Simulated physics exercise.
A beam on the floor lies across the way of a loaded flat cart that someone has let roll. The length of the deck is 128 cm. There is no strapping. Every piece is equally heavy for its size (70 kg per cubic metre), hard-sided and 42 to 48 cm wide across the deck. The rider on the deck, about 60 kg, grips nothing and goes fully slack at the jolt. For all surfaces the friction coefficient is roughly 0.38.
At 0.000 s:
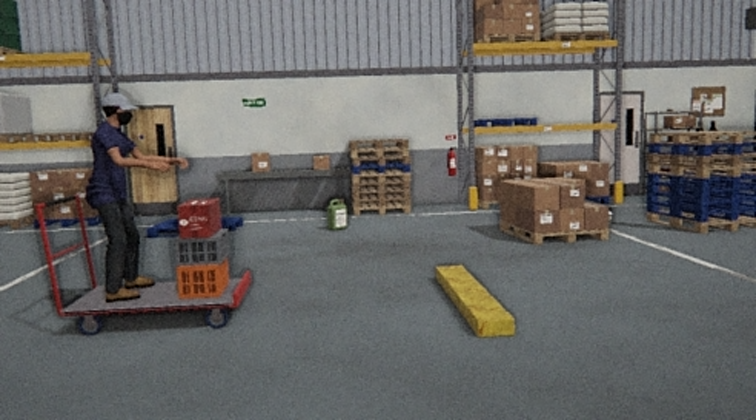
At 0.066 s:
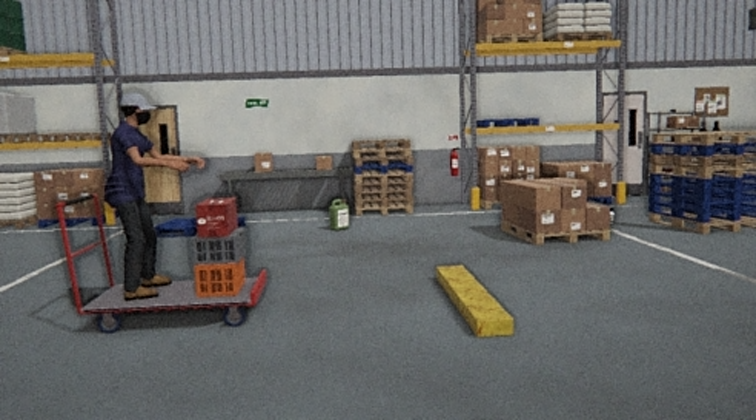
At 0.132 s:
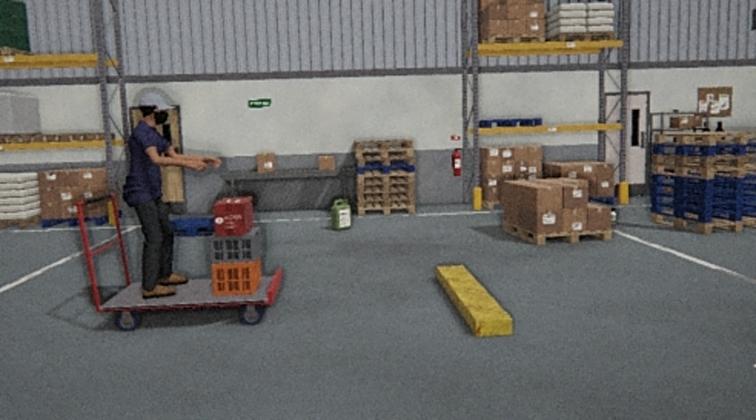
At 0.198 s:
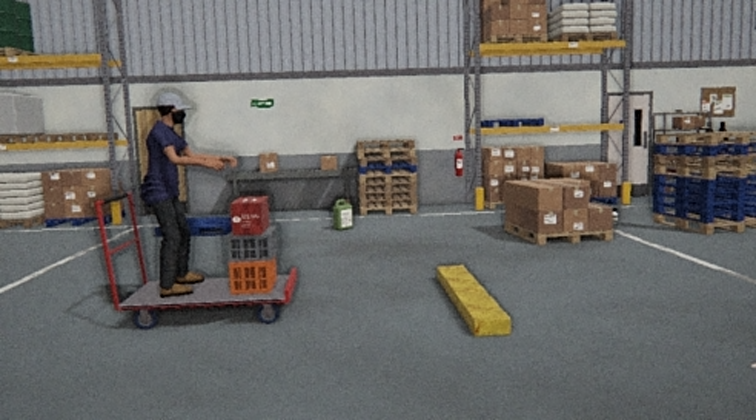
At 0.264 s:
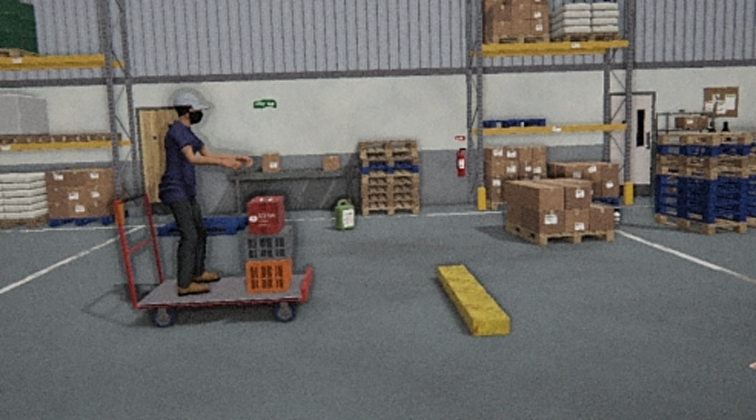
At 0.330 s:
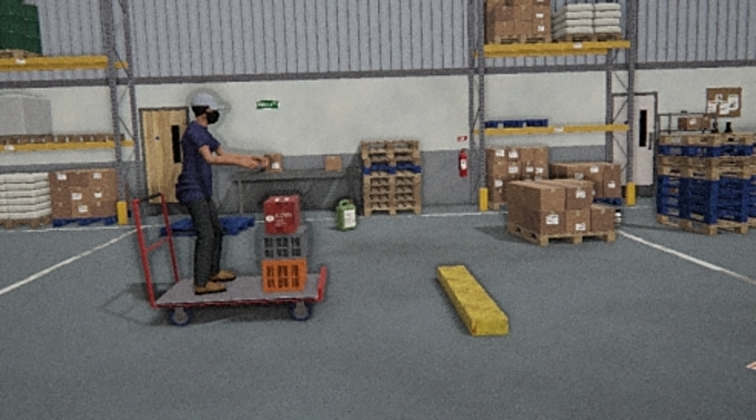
A person in a pale helmet, dark mask, navy shirt and dark trousers stands with arms held forward on a red-framed flat cart at the left of a warehouse, seen side-on from across the grey floor. Before them sit stacked red, grey and orange crates, with a yellow beam lying right of centre and boxed pallets behind. The cart rolls steadily rightward, carrying rider and crates together.
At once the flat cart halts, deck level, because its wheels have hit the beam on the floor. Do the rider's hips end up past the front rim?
No.
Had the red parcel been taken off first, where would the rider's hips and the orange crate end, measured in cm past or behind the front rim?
Then hips 20 behind, orange 20 behind.
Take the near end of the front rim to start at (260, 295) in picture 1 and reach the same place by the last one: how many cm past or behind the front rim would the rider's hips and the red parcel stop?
I'd say the hips settle 70 behind while red goes 40 past.
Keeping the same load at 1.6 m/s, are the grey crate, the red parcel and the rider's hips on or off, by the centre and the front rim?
Outcome - grey: Lost; red: Lost; hips: Kept.
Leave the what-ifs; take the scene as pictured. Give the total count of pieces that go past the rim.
I make the total 2.
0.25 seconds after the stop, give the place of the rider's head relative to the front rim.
40 cm behind the rim.
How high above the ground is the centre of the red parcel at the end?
Height: Around 10 cm.
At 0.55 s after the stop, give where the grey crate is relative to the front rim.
Its centre is around 50 cm past the front rim.
Impact comes at 0.92 s.
After 1.47 s the rider's hips are 30 cm behind the rim, near (425, 228) in the last picture's view.
After 1.92 s the rider's hips are 20 cm behind the rim, near (437, 234) in the last picture's view.
When all is still (2.2 s), past the rim, grey crate and red parcel; behind it, orange crate and the rider's hips.
